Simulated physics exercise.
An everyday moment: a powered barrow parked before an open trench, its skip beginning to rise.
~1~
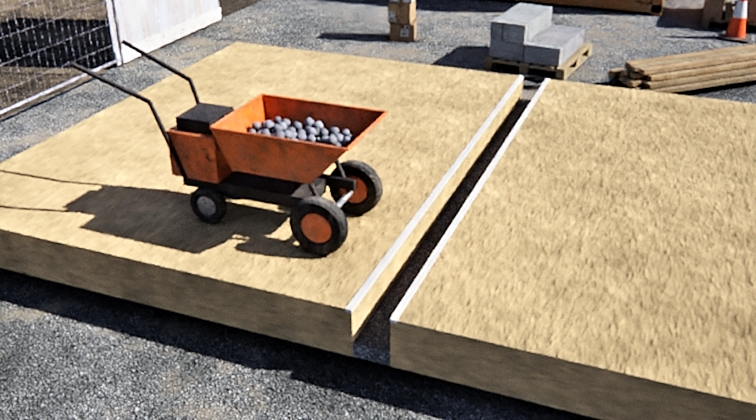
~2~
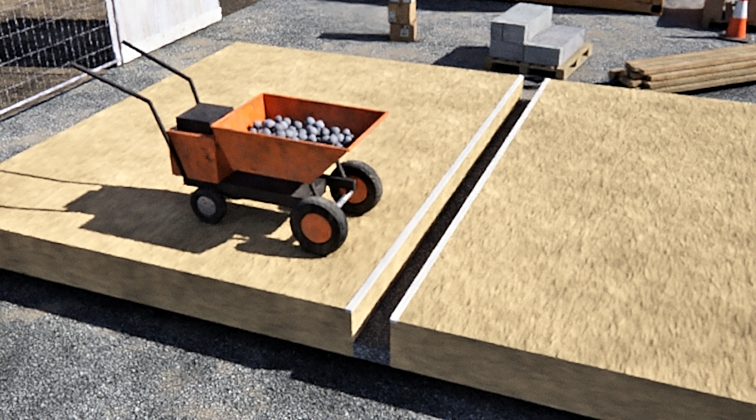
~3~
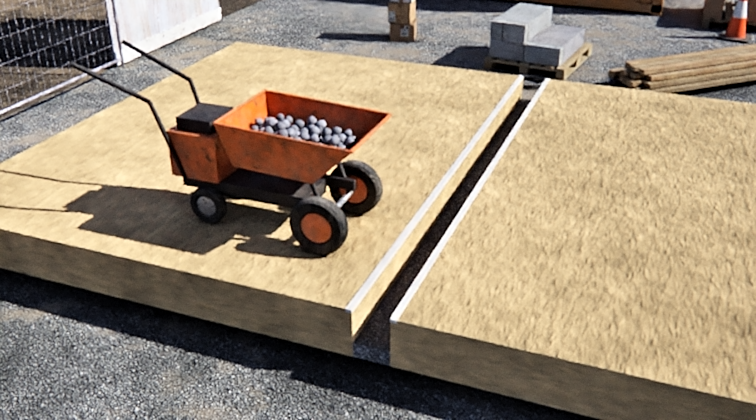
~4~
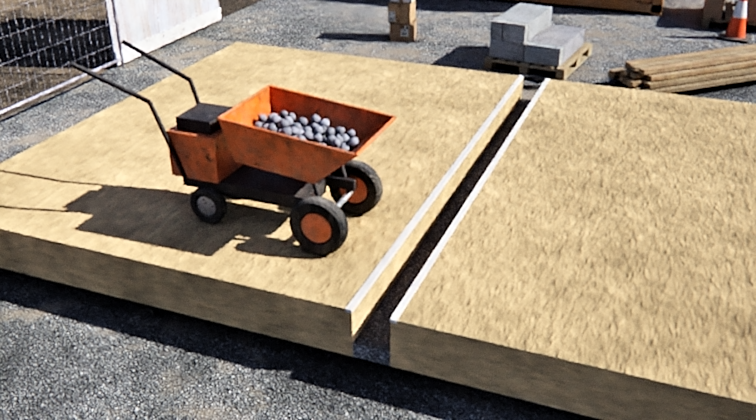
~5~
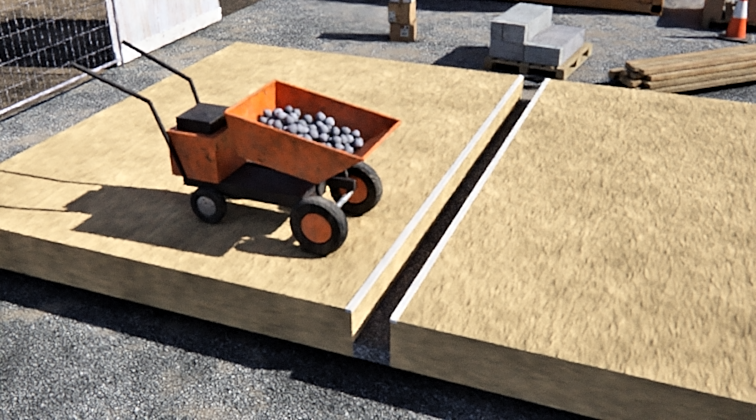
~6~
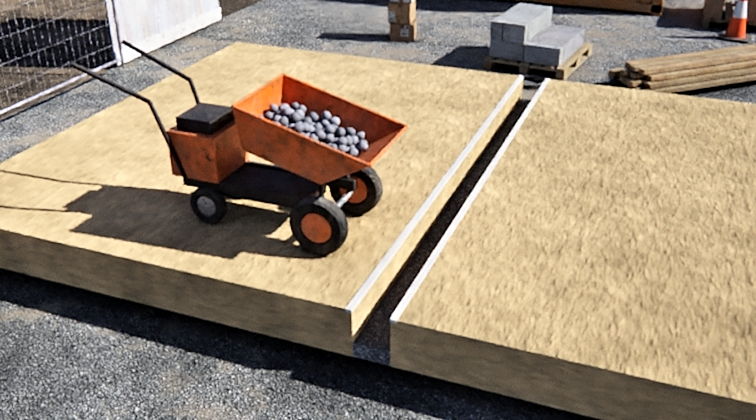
An orange powered barrow stands before a narrow trench as its cobble-filled skip tilts gradually to the right.
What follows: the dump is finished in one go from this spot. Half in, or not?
In the trench: Less than half.
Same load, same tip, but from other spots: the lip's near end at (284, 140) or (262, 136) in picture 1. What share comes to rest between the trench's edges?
About 50 and 30 per cent.
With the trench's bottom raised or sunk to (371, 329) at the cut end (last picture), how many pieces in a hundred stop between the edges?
Roughly 20 in a hundred.
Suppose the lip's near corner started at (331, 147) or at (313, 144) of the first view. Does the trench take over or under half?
One: Above a half. Two: More than half.
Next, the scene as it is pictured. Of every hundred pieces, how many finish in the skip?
Near 15 %.
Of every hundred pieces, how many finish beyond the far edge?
Some 65 per cent.
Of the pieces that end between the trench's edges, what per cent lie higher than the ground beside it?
Near 10 %.
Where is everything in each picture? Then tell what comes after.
In the first picture, lip of the skip at (347, 150), level; top of the load at (287, 135), round cobbles; first edge of the trench at (368, 283); far edge at (410, 293), the trench under half as wide as the skip, and about as deep as wide.
In the second picture, lip of the skip at (348, 151), level; top of the load at (288, 135).
In the third picture, lip of the skip at (351, 152), tipped barely; top of the load at (286, 135).
In the fourth picture, lip of the skip at (356, 155), tipped a little; top of the load at (289, 132).
In the fifth picture, lip of the skip at (362, 160), tipped a little; top of the load at (279, 132).
In the sixth picture, lip of the skip at (369, 166), tipped clearly; top of the load at (278, 121); first edge of the trench at (368, 283); far edge at (410, 293).
Soon, skip tipped steeply; all in the skip.
A while on, skip tipped right over; most in the skip; a stray few in or heaped over the trench; about a quarter beyond it; a stray few falling.
Towards the end, skip tipped right over; a small part in the skip; about a quarter in or heaped over the trench; about two thirds beyond it.
Finally, skip tipped right over; a small part in the skip; about a quarter in or heaped over the trench; about two thirds beyond it.
